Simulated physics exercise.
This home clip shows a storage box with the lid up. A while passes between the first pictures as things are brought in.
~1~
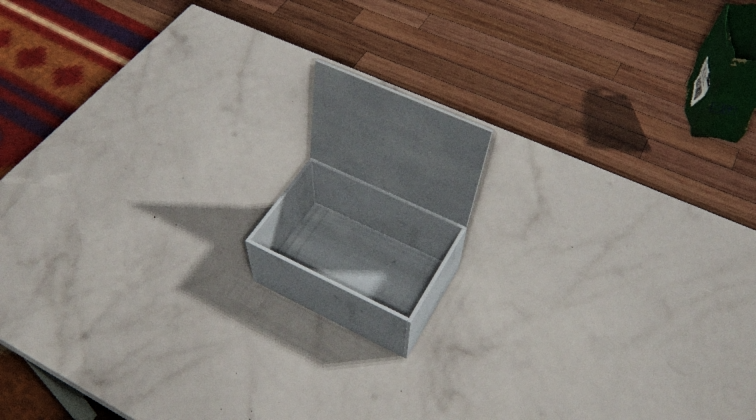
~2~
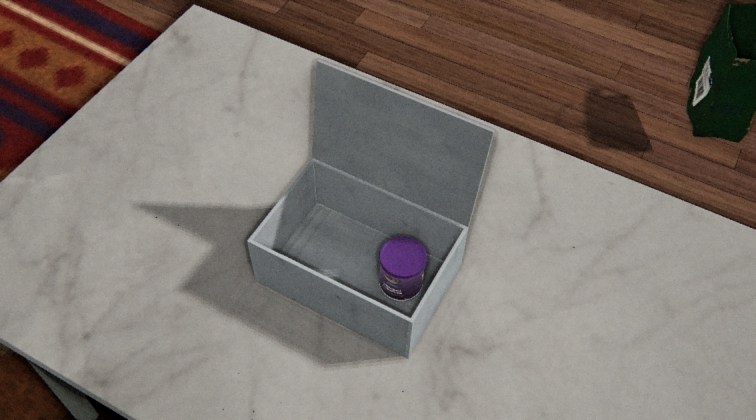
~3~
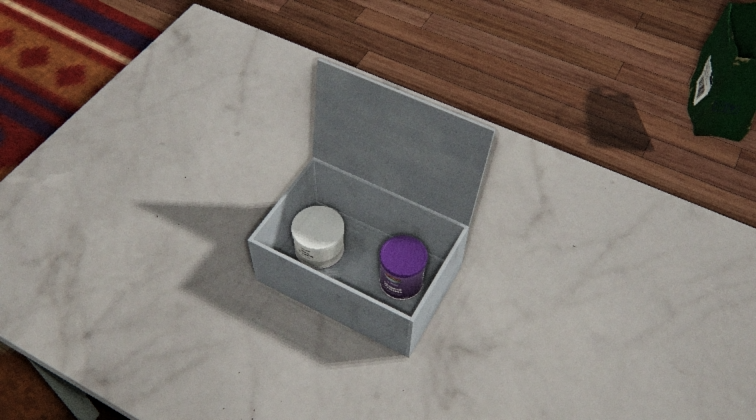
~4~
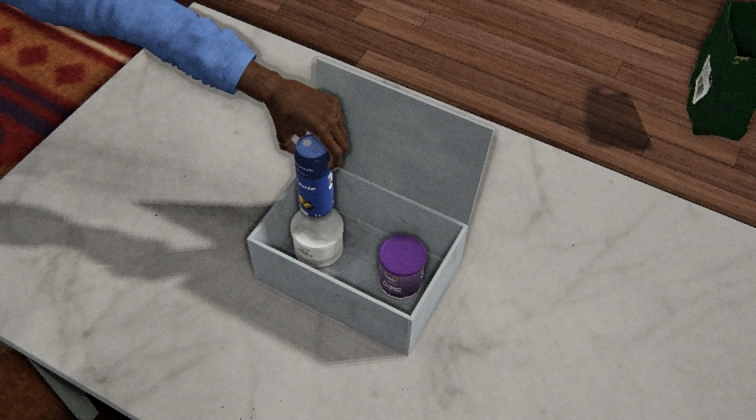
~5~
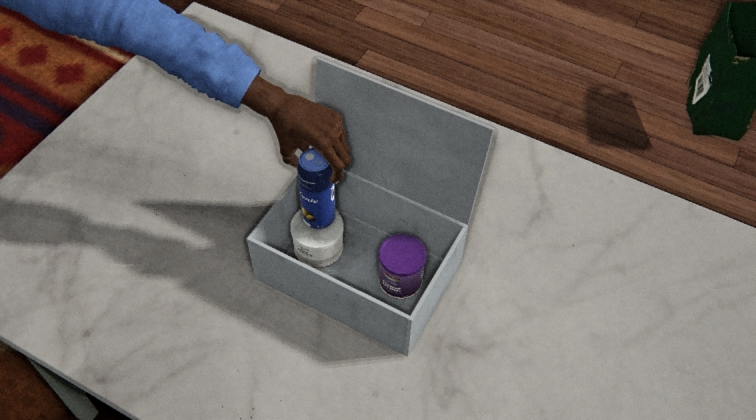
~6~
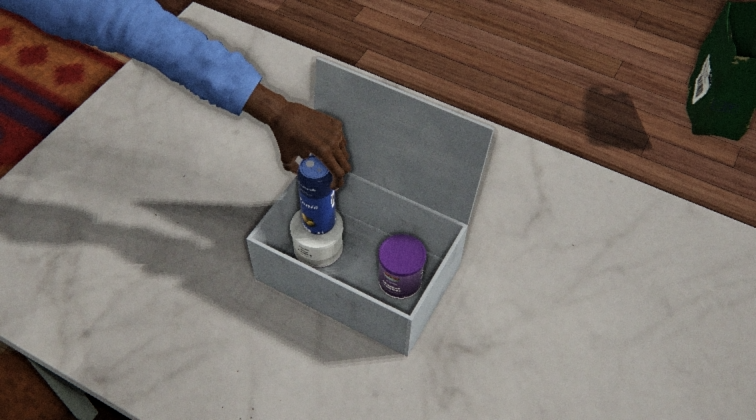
Open grey box on a marble table gaining a purple tub, then a white one, before a hand lowers in a blue can.
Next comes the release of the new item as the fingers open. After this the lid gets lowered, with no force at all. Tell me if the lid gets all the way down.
It does not.
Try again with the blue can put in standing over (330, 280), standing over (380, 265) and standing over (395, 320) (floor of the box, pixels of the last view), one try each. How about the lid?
Okay, so first it closes properly, then it closes properly, and last it doesn't close.
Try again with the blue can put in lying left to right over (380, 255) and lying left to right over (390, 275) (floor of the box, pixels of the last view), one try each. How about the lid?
Try one: Lid down; try two: Lid left up.
Then, 1.30 s on from there, lid 84° above the rim.
Then, 1.80 s on from there, lid 50° above the rim; blue can turned 12° from how it was put near (311, 204).
Then, 2.00 s on from there, lid 28° above the rim; blue can turned 45° from how it was put near (296, 227).
In the end, lid 18° above the rim; toppled in the box, blue can; the other 2 unmoved. At the end, from the last picture's camera, blue can near (294, 235).
